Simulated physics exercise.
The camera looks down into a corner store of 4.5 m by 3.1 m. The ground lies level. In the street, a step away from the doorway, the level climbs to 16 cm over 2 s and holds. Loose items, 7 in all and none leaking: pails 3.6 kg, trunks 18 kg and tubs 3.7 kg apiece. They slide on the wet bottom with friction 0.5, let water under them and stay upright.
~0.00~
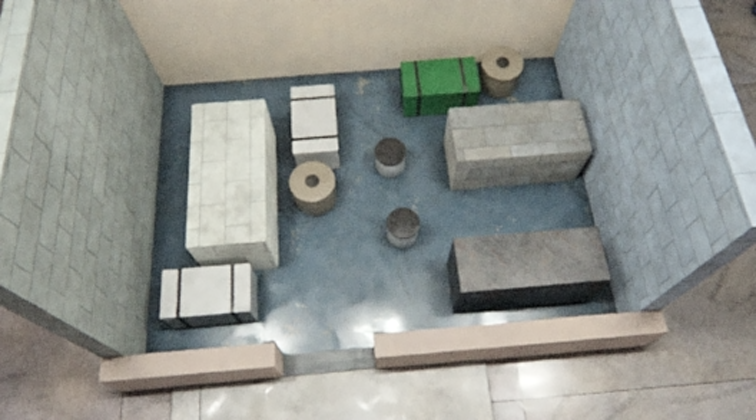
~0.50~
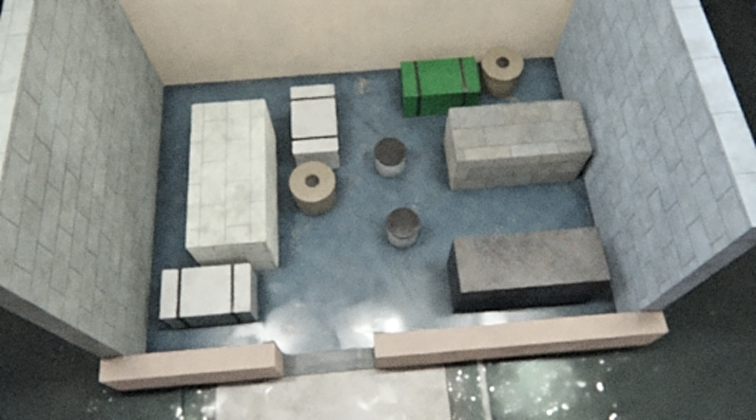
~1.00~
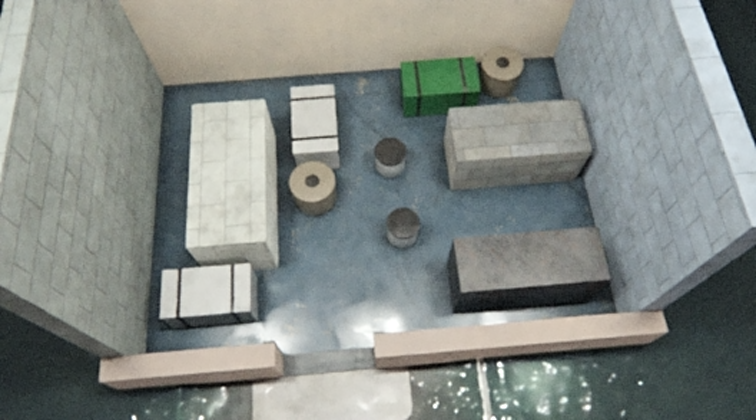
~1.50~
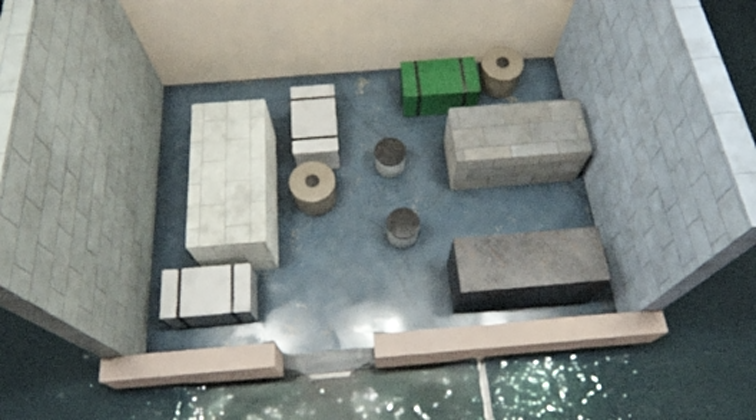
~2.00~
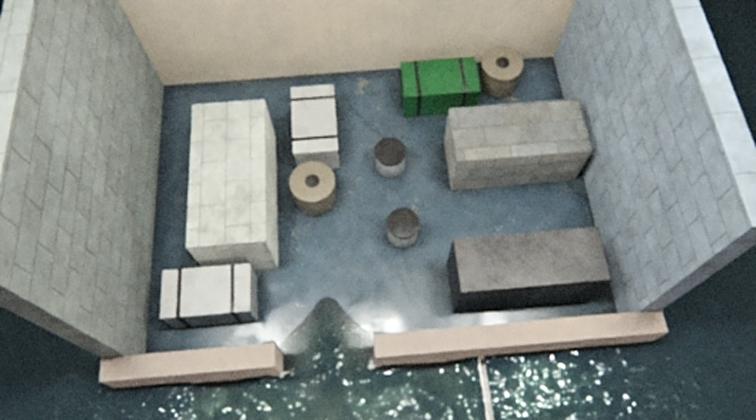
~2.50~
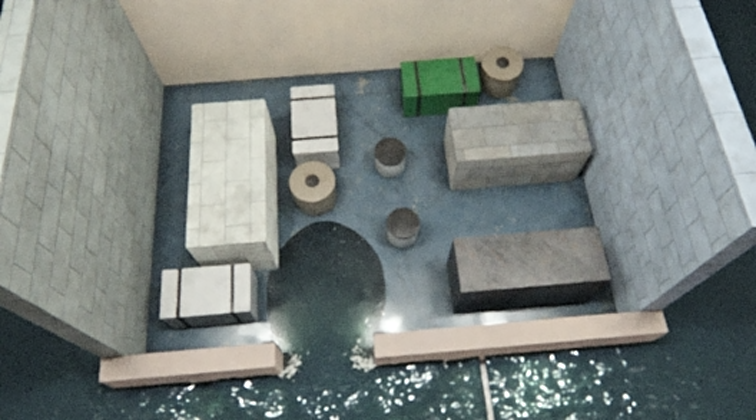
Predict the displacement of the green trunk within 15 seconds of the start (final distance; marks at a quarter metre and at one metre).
Green trunk is nudged along.
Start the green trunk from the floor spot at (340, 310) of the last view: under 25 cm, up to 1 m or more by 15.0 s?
It gets carried off.
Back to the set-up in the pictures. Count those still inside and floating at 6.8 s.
2 of them.
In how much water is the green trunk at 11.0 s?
Roughly 10 cm.
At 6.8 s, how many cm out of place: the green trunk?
Roughly 20 cm by then.
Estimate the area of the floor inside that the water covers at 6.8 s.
Some 10.5 m2.
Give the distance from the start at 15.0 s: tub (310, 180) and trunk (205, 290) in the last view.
In that order: 150 cm, 150 cm.
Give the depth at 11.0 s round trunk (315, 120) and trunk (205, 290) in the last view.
About 10 and 8 cm.
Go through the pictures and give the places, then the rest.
The green trunk at (440, 76) rests on the ground; 0.0 m2 under water; 0 of 7 have shifted, in the first picture.
The green trunk at (440, 76), on the bottom; 0.0 m2 under water; 0 of 7 have shifted, in the second picture.
The green trunk at (440, 76), on the bottom; water covers 0.0 m2; 0 of 7 have shifted, in the third picture.
The green trunk at (440, 76) rests on the ground; 0.0 m2 under water; 0 of 7 have shifted, in the fourth picture.
The green trunk at (440, 76) rests on the ground; 0.2 m2 under water; 0 of 7 have shifted, in the fifth picture.
The green trunk at (440, 76) rests on the ground; water covers 1.1 m2; 0 of 7 have shifted, in the sixth picture.
After 3.5 s the green trunk is near (440, 76), 0.0 m from its start, aground; 1 afloat.
After 6.8 s the green trunk is near (451, 62), 0.2 m from its start, aground; 2 afloat.
After 11.0 s the green trunk is near (491, 61), 0.6 m from its start, afloat; 6 afloat.
After 15.0 s the green trunk is near (486, 66), 0.5 m from its start, afloat; 7 afloat.
